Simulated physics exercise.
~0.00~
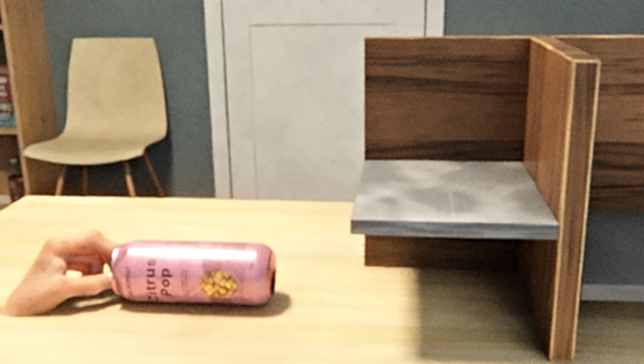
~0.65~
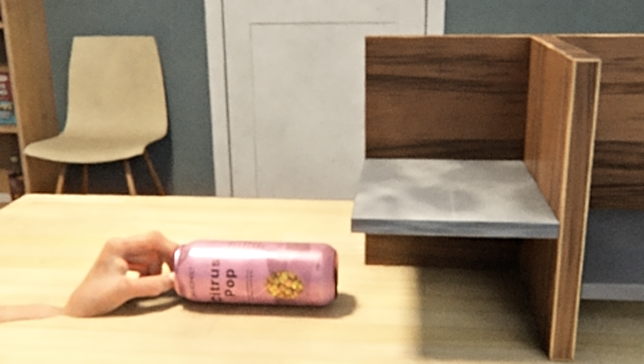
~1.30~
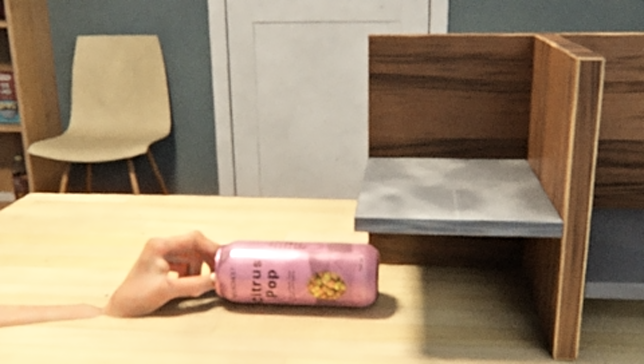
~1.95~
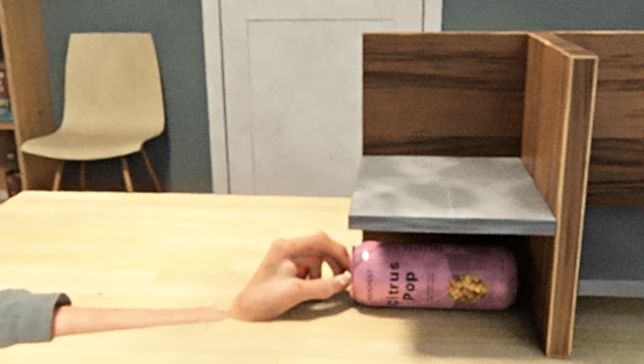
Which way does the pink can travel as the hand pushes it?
The pink can moves to the right, across the table and in under the grey shelf.
